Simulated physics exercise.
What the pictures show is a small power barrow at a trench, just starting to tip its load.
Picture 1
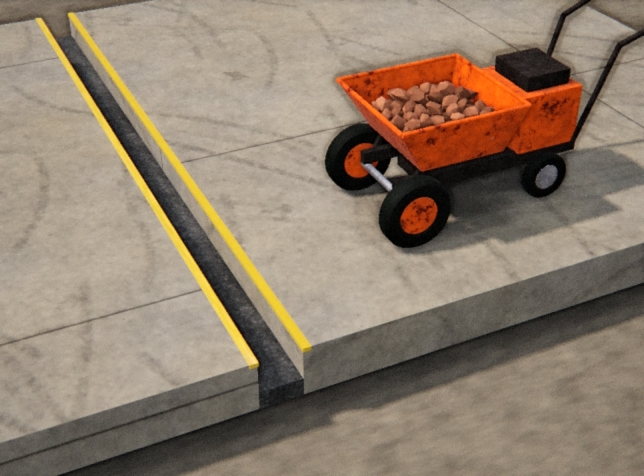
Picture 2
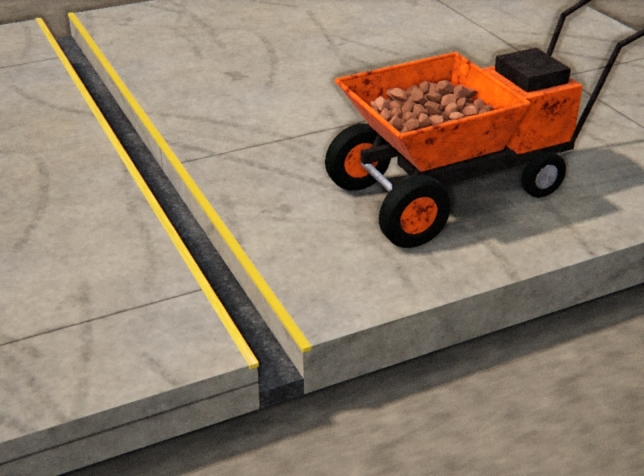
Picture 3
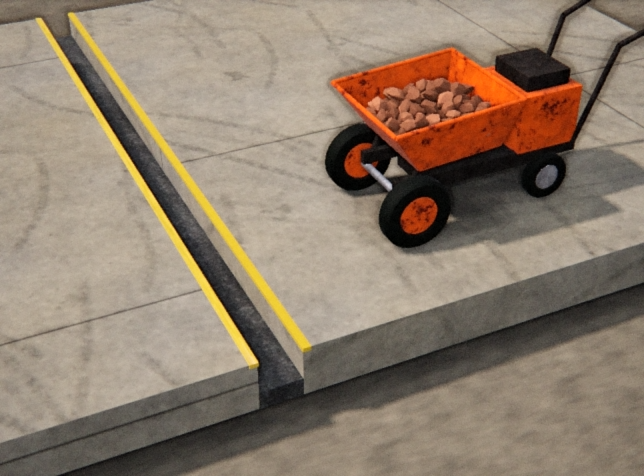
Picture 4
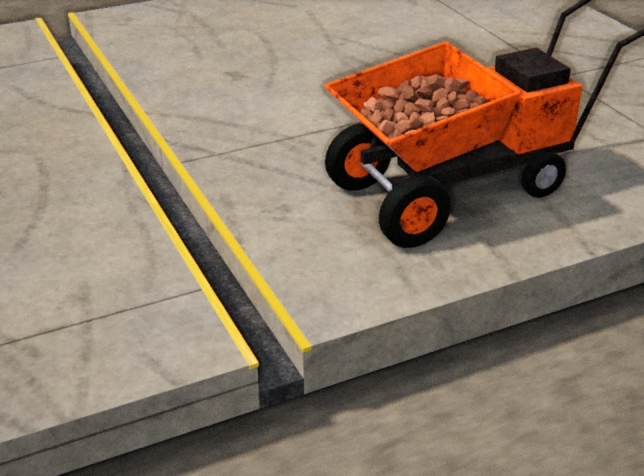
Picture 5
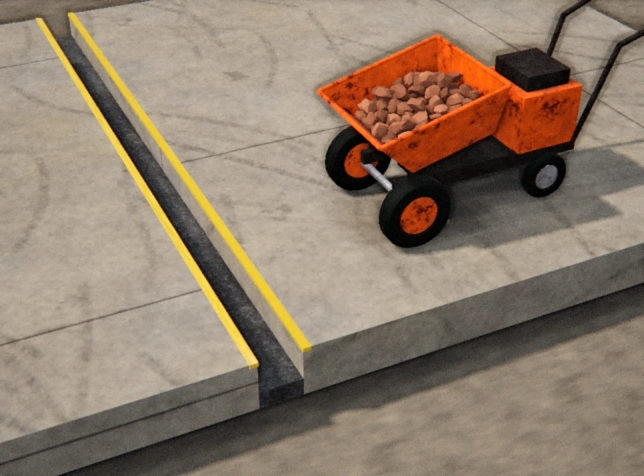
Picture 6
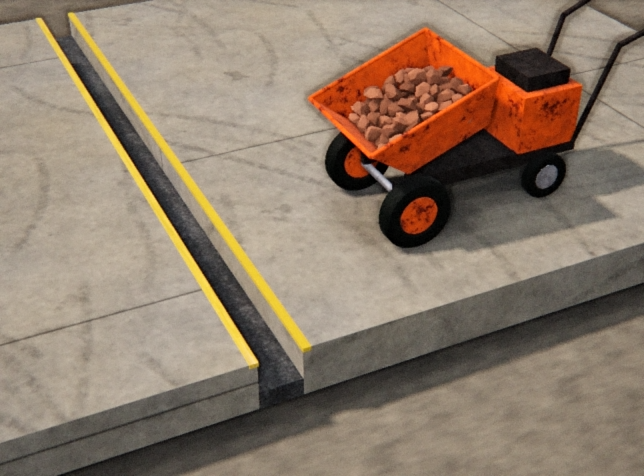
An orange power barrow loaded with reddish-brown rubble stands at the upper right of a grey concrete slab, seen from above at an angle. To its left, a narrow, dark-bottomed trench with yellow-painted edges cuts diagonally across the slab. The skip tilts slowly forward and down to the left, its rear lifting away from the body, while the wheels, black handles and camera stay still.
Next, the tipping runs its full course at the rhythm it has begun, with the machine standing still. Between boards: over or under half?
Under half.
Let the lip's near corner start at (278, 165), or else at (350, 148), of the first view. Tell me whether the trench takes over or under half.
A minority; the bulk.
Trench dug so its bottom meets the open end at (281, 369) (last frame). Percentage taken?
Around 30 percent.
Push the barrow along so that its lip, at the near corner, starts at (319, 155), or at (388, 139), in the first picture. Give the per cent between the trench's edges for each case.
You'd get 60 in a hundred the first time and 50 in a hundred the second.
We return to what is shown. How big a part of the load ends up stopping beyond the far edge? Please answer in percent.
Around 0 %.
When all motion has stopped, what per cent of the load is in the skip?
Close to 10 in a hundred.
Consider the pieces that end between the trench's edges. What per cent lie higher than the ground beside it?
My estimate would be close to 0 per cent.
Soon after the last picture, skip tipped steeply; all in the skip.
A little later, skip tipped right over; about two thirds in the skip; about a third short of the trench.
Later still, skip tipped right over; a small part in the skip; about two thirds short of the trench; about a quarter in or heaped over the trench; a stray few beyond it.
At rest, skip tipped right over; a small part in the skip; about half short of the trench; about a third in or heaped over the trench; a stray few beyond it.
